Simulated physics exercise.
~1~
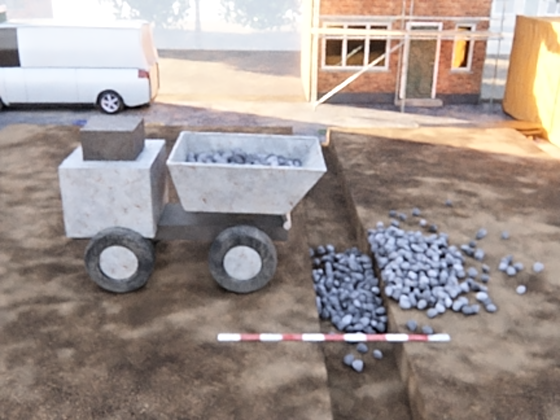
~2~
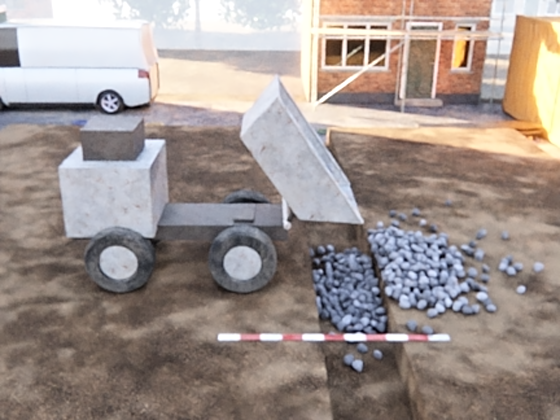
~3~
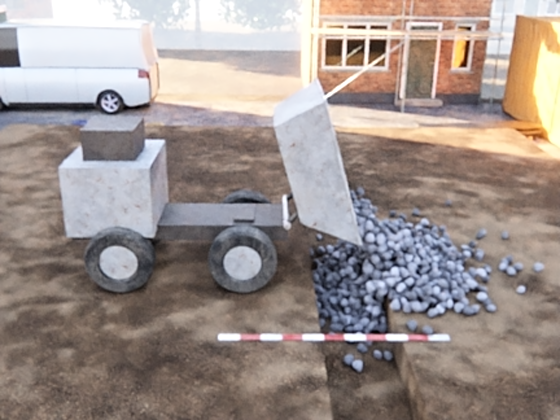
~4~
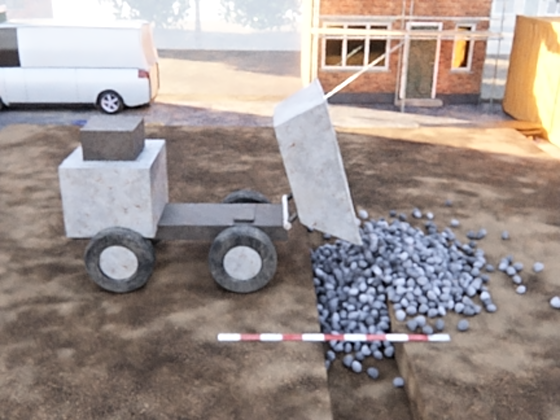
On a building site, a small dumper tips its pale body steeply, spilling grey stones into and beyond a trench, then holding still.
